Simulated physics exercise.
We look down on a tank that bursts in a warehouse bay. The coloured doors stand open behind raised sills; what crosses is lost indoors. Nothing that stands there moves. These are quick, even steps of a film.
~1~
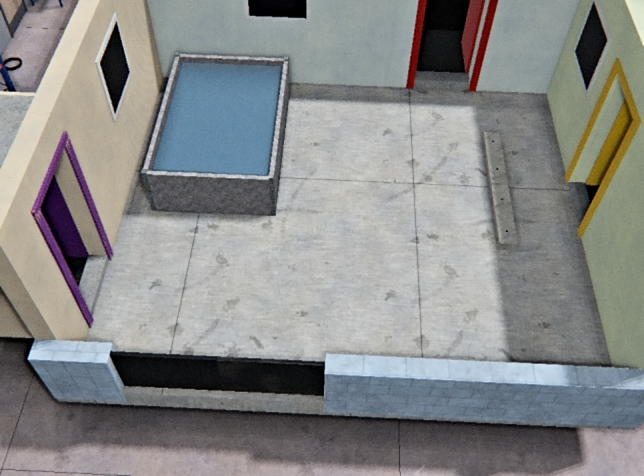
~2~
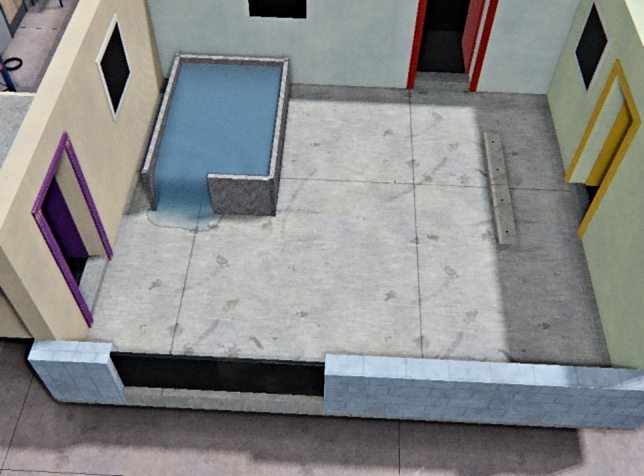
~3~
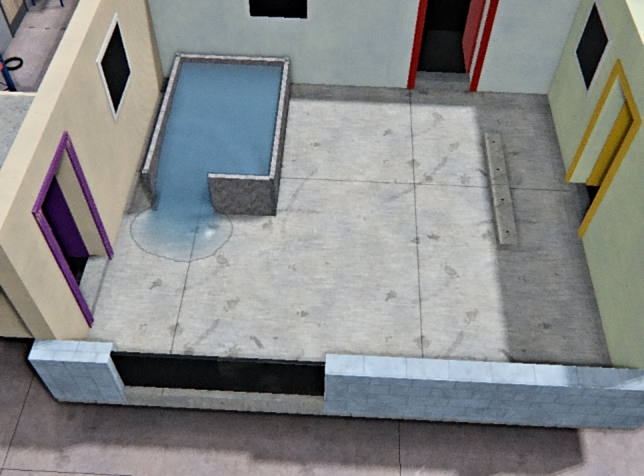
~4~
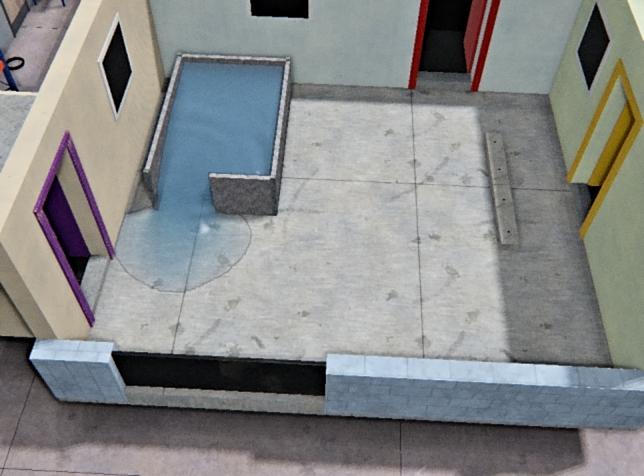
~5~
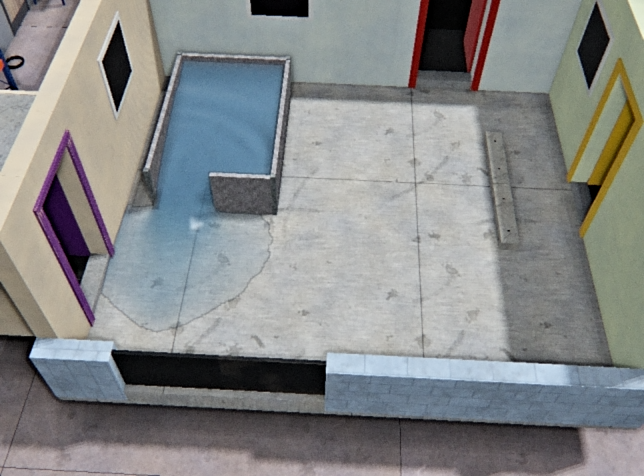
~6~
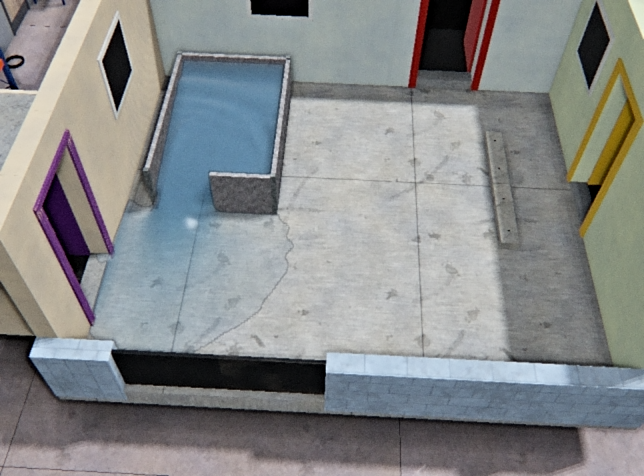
In a walled bay, water pours from a tank's front gap and spreads across the floor.
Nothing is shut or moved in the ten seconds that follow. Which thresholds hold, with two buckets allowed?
One by one: The yellow door lets in a lot; the purple door lets in a lot; the red door admits no more than that.
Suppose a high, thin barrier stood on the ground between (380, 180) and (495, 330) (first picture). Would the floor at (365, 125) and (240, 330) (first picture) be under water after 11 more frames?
In that order: Dry, awash.
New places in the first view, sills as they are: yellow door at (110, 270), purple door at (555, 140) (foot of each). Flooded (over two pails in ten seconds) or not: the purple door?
The purple door lets less in.
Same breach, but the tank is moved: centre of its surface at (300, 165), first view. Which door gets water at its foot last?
That is the red-painted one.
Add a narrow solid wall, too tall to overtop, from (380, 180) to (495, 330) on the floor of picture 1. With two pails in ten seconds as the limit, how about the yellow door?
Then: The yellow door keeps below it.
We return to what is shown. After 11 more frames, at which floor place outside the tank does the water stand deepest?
Close to (106, 329).
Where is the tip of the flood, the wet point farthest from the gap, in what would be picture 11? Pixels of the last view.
Close to (310, 381).
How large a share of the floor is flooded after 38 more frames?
About 80 per cent.
A moment on, water covers 20 % of the floor; the yellow door not reached, the purple door under two buckets in, the red door not reached.
Next, water covers 25 % of the floor; the yellow door not reached, the purple door over two buckets in, the red door not reached.
Then, water covers 50 % of the floor; the yellow door not reached, the purple door over two buckets in, the red door not reached.
Later, water covers 80 % of the floor; the yellow door under two buckets in, the purple door far over two buckets in, the red door wet at the sill, nothing in.
In the end, water covers 90 % of the floor; the yellow door over two buckets in, the purple door far over two buckets in, the red door wet at the sill, nothing in.
